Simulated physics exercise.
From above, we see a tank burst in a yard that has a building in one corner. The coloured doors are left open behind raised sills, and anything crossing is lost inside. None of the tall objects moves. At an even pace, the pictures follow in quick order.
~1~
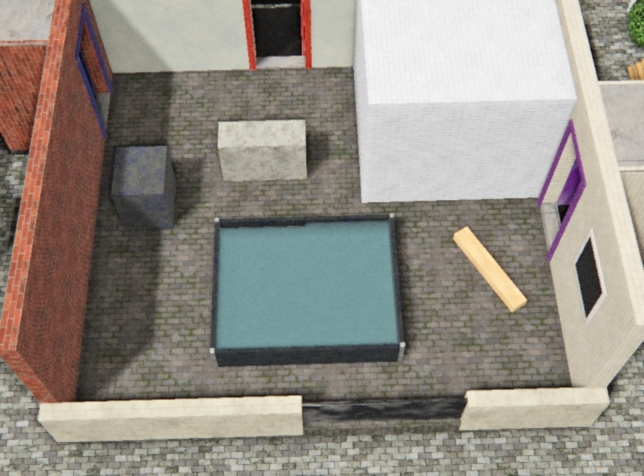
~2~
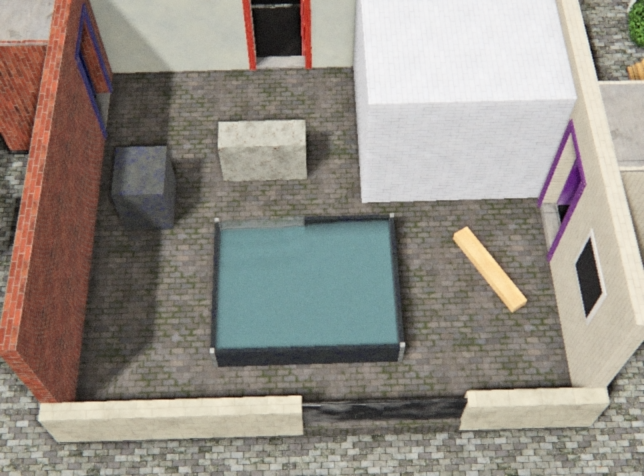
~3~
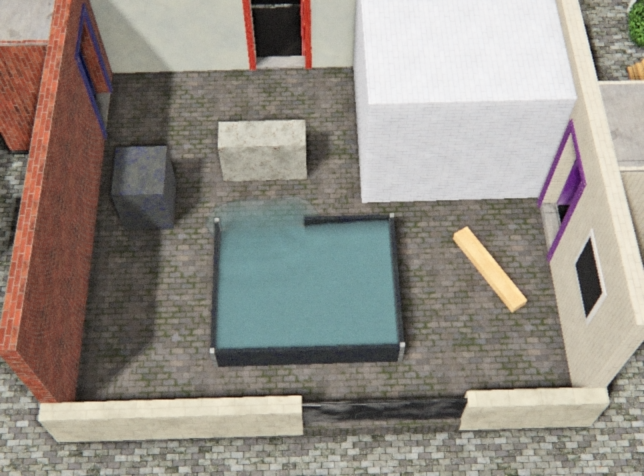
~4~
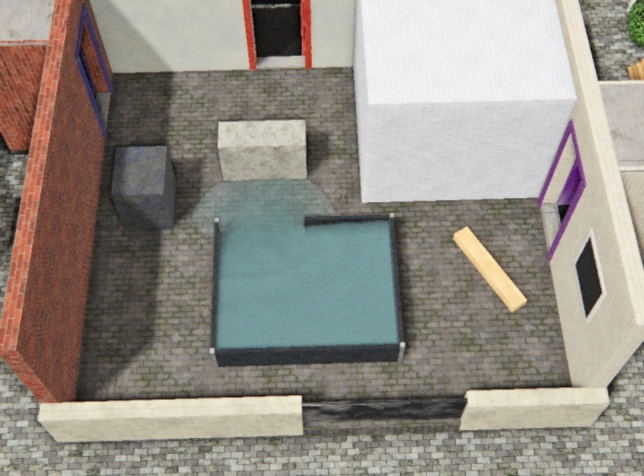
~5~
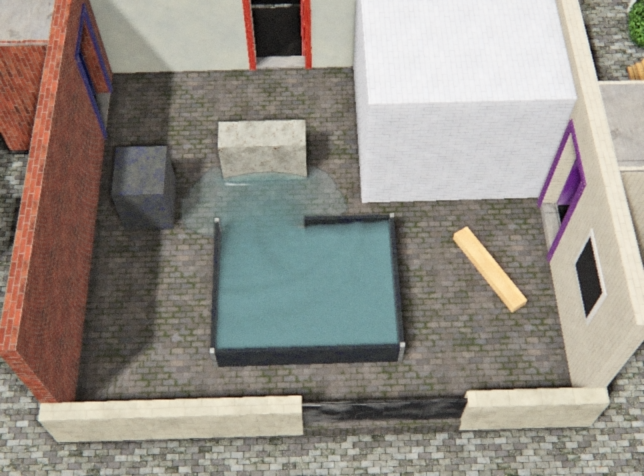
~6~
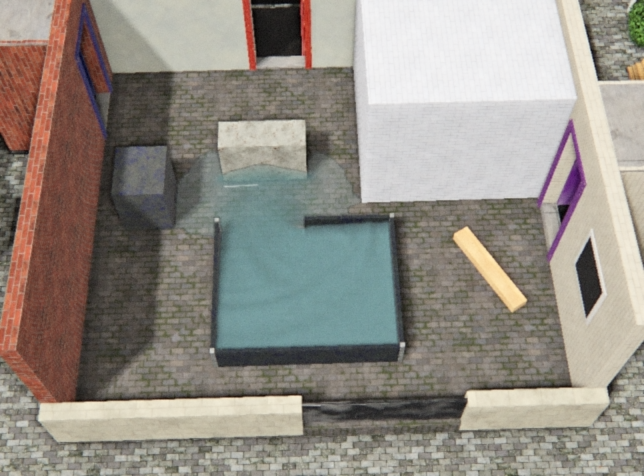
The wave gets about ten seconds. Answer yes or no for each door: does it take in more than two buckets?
Blue door: Yes; purple door: No; red door: Yes.
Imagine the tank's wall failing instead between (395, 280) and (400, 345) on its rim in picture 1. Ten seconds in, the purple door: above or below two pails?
Answer: Purple door doesn't reach it.
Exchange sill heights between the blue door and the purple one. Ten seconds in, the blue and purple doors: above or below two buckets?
Log - blue: Stays in check; purple: Breaks the limit.
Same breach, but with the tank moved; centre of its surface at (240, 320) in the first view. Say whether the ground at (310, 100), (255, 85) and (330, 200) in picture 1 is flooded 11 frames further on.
Bone-dry, soaked, soaked.
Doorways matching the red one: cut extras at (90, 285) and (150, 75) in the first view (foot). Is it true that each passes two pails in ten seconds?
Per door: Within the limit; past the limit.
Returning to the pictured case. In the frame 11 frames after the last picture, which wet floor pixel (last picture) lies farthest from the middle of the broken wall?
Estimated pixel: (112, 83).
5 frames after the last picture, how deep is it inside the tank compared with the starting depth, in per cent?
Close to 78 %.
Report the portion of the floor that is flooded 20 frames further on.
I reckon around 55 %.
A moment on, water covers 15 % of the floor; the blue door not reached, the purple door not reached, the red door not reached.
Next, water covers 30 % of the floor; the blue door under two buckets in, the purple door not reached, the red door not reached.
Then, water covers 55 % of the floor; the blue door over two buckets in, the purple door not reached, the red door wet at the sill, nothing in.
Later, water covers 80 % of the floor; the blue door far over two buckets in, the purple door wet at the sill, nothing in, the red door over two buckets in.
In the end, water covers 90 % of the floor; the blue door far over two buckets in, the purple door wet at the sill, nothing in, the red door over two buckets in.
